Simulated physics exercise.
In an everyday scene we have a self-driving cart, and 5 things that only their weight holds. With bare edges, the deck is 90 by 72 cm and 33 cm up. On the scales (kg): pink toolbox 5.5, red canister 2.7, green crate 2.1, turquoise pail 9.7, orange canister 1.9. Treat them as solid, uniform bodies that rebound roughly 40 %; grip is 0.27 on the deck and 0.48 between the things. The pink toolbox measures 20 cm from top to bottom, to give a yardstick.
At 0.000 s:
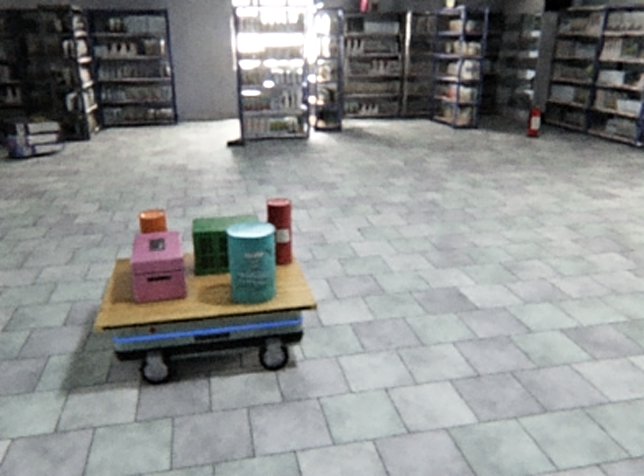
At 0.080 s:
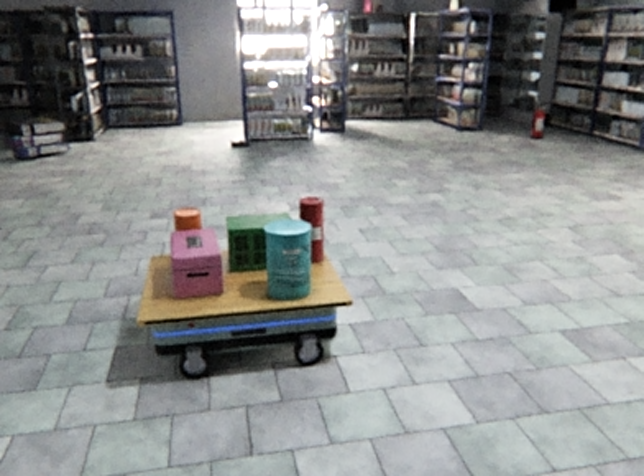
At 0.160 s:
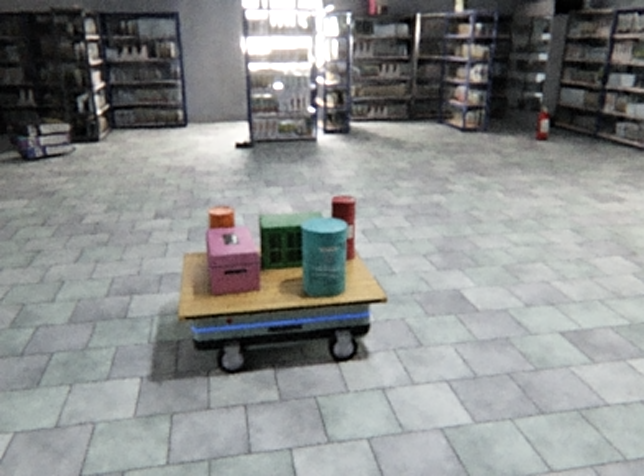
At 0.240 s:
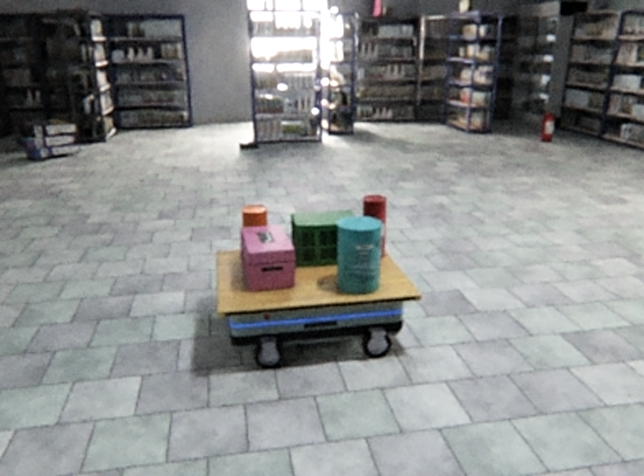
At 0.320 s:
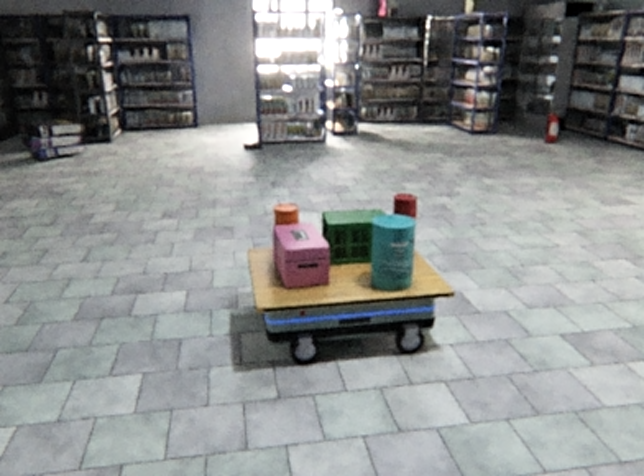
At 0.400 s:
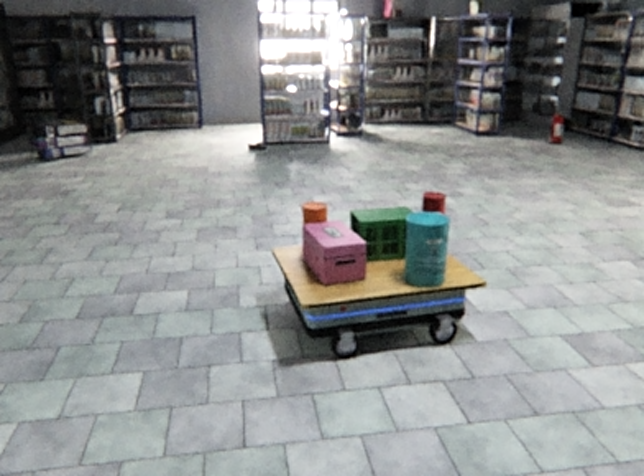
A low cart carrying a pink box and colourful containers rolls right, then turns slightly.
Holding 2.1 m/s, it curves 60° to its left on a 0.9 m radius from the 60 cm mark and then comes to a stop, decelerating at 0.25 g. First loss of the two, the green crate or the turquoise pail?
The second.
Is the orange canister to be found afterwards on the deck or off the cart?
When everything stops, the orange canister is still in bounds.
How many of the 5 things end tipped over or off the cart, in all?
4 of them.
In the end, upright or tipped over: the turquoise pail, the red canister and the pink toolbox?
Well, the turquoise pail tumbles down, the red canister tumbles down, and the pink toolbox tumbles down.
After 0.70 s, cart 147 cm along, turned 46°; red canister and turquoise pail now off the cart; green crate slid 36 cm near (466, 218); pink toolbox slid 13 cm.
After 0.90 s, cart 189 cm along, turned 60°; green crate now off the cart; pink toolbox slid 31 cm; orange canister slid 23 cm.
After 1.40 s, cart 261 cm along, turned 60°; pink toolbox now off the cart; orange canister slid 27 cm.
By the end (2.2 s), off the cart, pink toolbox, red canister, green crate and turquoise pail; not toppled but over 10 cm from the start, orange canister. Seen from the same camera at the end, green crate near (536, 212). Green crate went at 0.88 s; turquoise pail went at 0.52 s.
